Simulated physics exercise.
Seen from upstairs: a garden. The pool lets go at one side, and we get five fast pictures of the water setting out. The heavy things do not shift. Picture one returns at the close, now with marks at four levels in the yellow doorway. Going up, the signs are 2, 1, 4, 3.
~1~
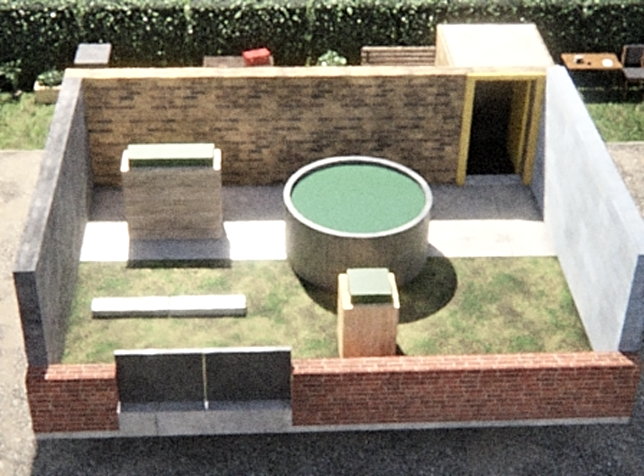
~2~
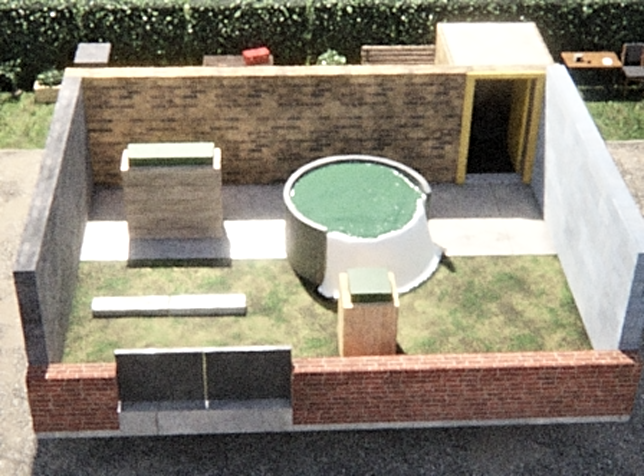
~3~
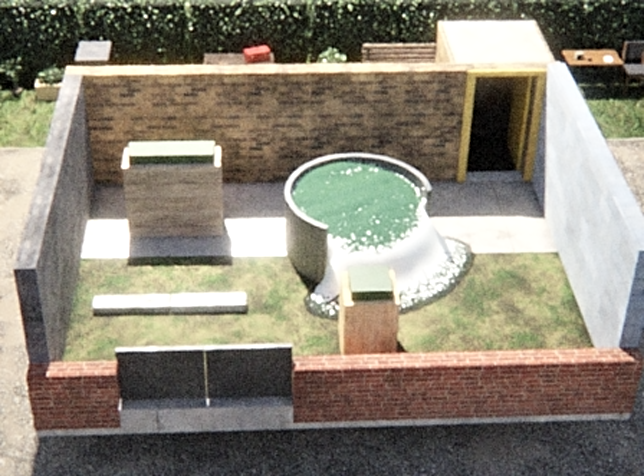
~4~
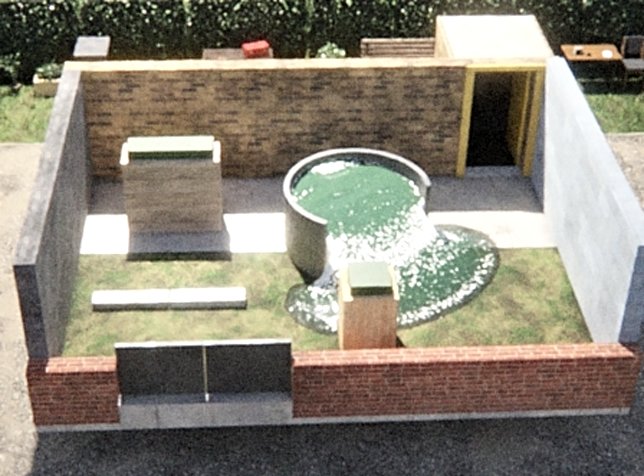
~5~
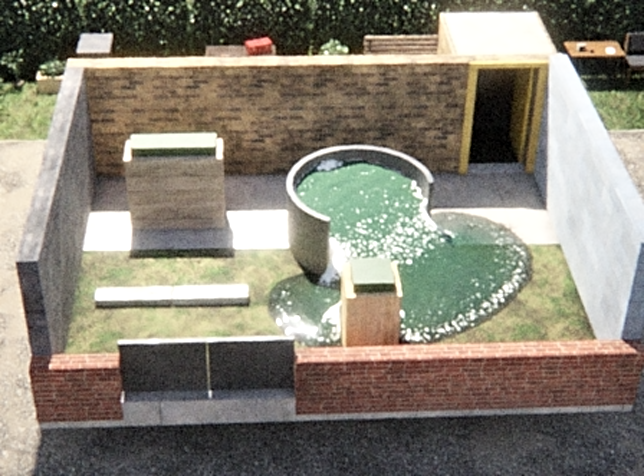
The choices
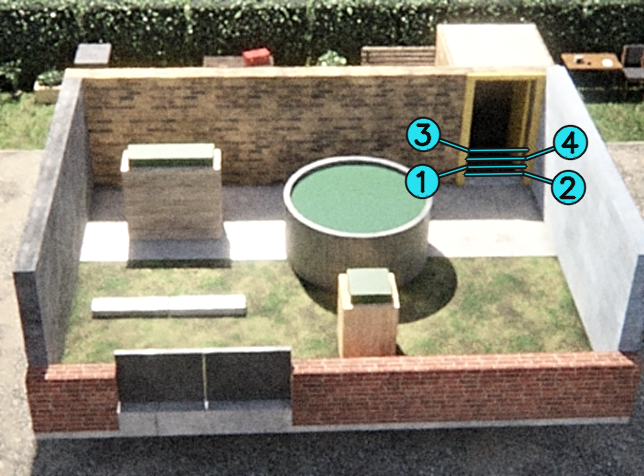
Green water in a round pool burst out through its front right side in a walled yard, poured down foaming onto the grass, and spread around a small block in a widening puddle.
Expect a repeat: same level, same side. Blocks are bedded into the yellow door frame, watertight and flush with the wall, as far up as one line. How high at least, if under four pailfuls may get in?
Mark 2.
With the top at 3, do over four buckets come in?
No.
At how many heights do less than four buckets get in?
All four.
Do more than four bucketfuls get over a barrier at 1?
No.
On the marked copy, 1 at (495, 166); 2 at (494, 174); 3 at (497, 150); 4 at (496, 158); from the bottom up 2, 1, 4, 3.
If 1 is chosen, nothing gets over.
If 2 is chosen, a bucket or two gets in.
If 3 is chosen, nothing gets over.
If 4 is chosen, nothing gets over.
